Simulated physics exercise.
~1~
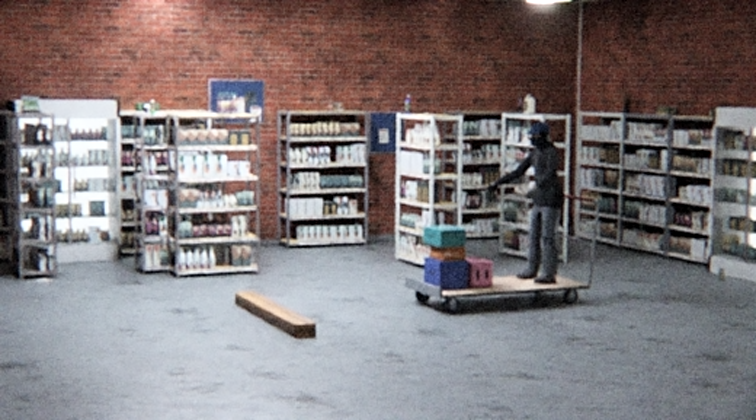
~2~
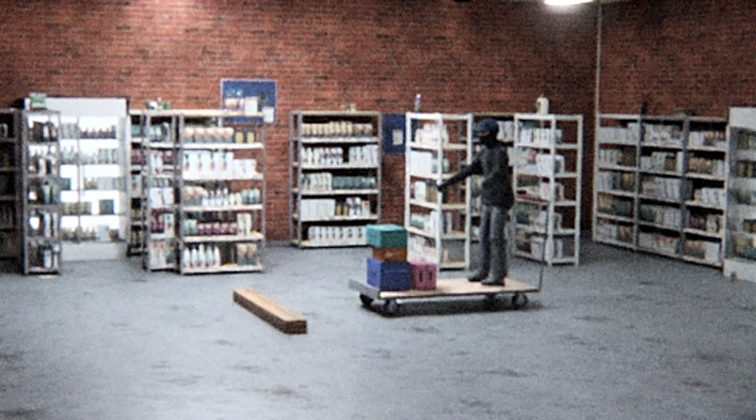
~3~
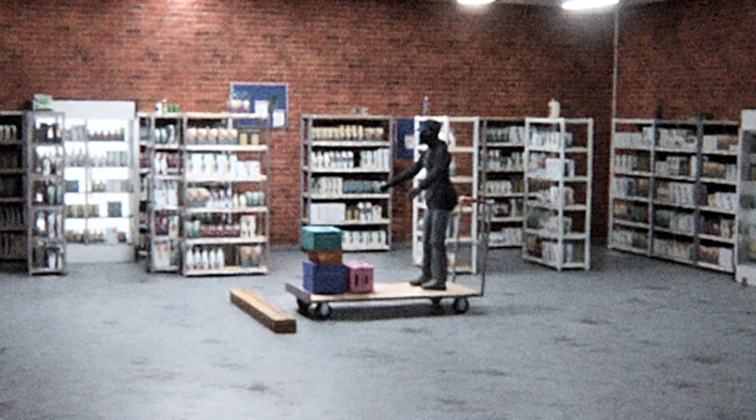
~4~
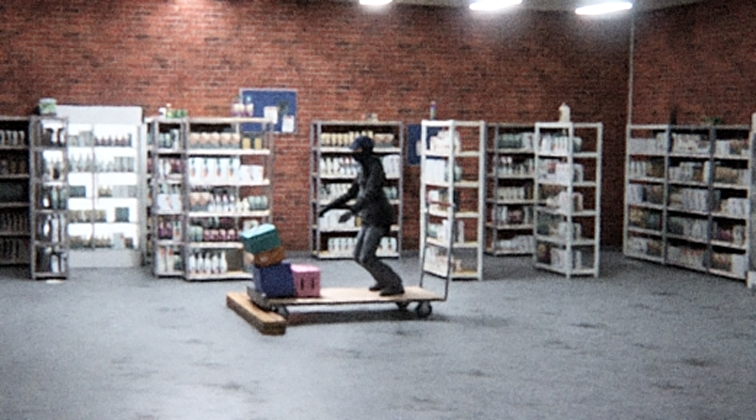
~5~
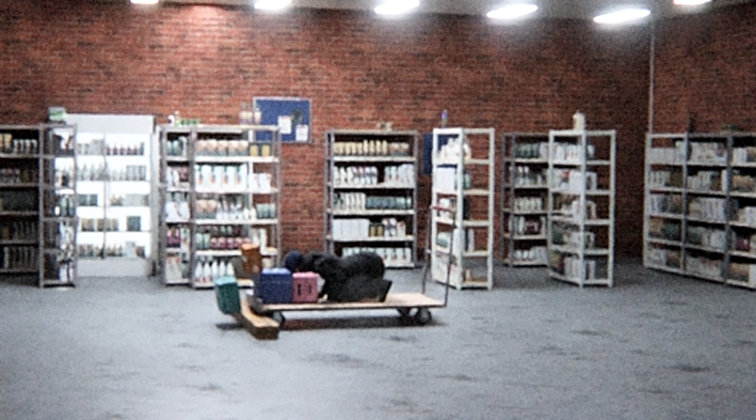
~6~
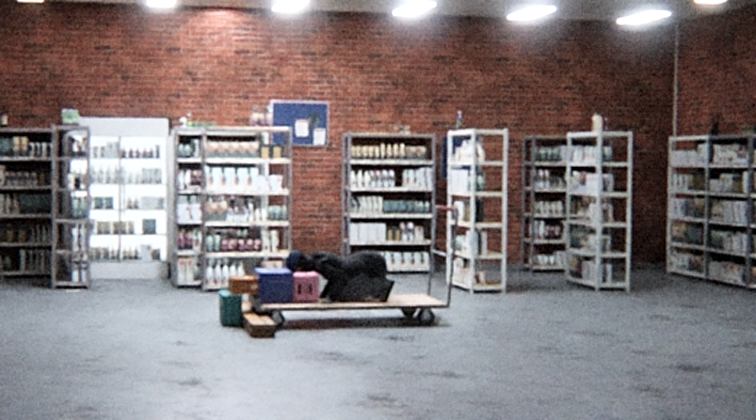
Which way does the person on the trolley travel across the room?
The person travels to the left, riding the trolley towards the wooden beam and then falling forward that same way onto the deck.
